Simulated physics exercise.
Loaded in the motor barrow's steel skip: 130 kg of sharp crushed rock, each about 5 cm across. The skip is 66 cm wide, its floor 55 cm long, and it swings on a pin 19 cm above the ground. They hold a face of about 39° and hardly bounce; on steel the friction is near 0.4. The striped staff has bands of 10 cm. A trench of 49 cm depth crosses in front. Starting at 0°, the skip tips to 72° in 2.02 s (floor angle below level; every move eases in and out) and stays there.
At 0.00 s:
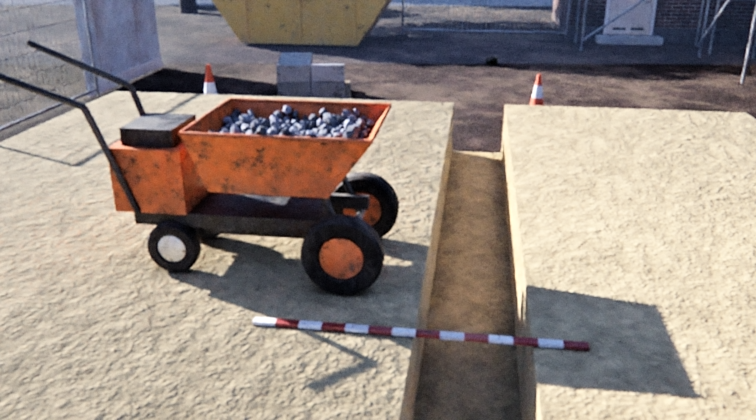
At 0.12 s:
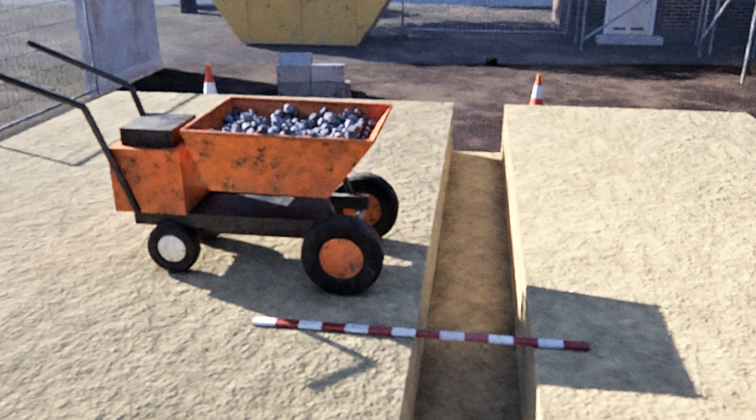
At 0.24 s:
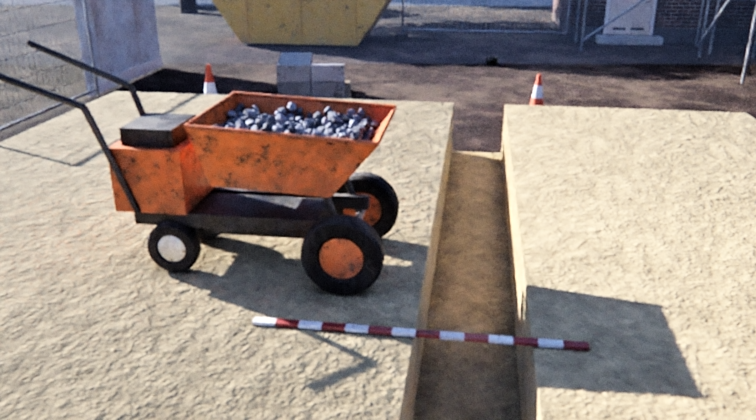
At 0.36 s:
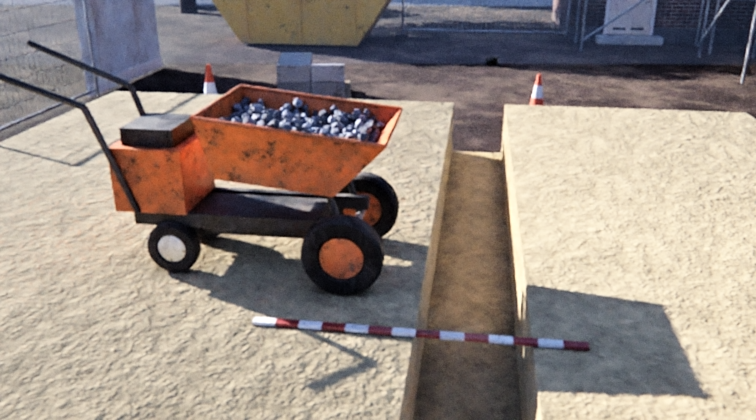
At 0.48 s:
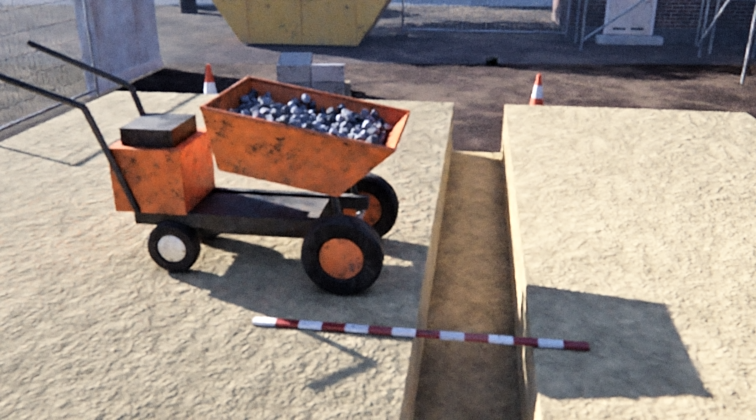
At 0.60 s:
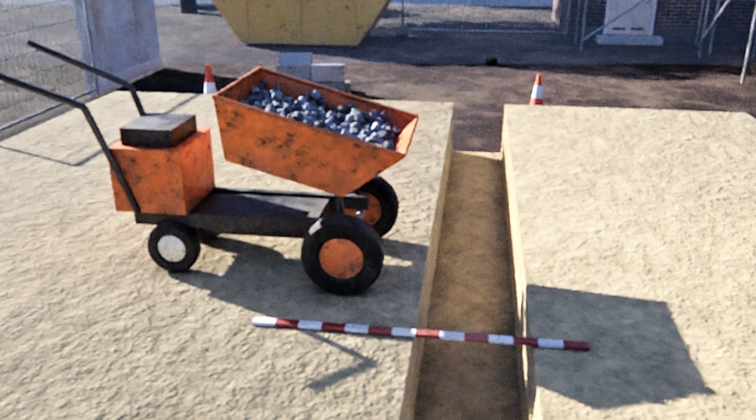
On a sunlit building site, an orange motor barrow loaded with dark stones stands left of a narrow trench, a red-and-white staff lying across the gap. Its skip starts level, then tilts slowly forward to the right, the rear edge rising while the wheels stay still and the stones ride along inside.
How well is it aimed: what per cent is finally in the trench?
Some 88 per cent of it.
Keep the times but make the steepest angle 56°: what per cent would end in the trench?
In that case some 15 per cent.
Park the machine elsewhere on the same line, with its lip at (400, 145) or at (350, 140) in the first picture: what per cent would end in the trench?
About 65 and 90 per cent.
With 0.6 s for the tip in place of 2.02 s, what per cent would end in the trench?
In that case some 60 per cent.
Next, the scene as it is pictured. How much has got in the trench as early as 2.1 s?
Some 30 per cent.
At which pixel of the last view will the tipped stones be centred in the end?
Around (488, 344).
After 1.5 s the floor is at 61°; 100 % in the skip; the foremost stones are at (466, 213).
After 2.1 s the floor is at 72°; 71 % in the skip, 28 % in the trench, 1 % past the trench; the foremost stones are at (546, 279).
After 2.5 s the floor is at 72°; 44 % in the skip, 51 % in the trench, 4 % past the trench; the foremost stones are at (592, 273).
After 4.4 s the floor is at 72°; 8 % in the skip, 88 % in the trench, 4 % past the trench; the foremost stones are at (605, 269).
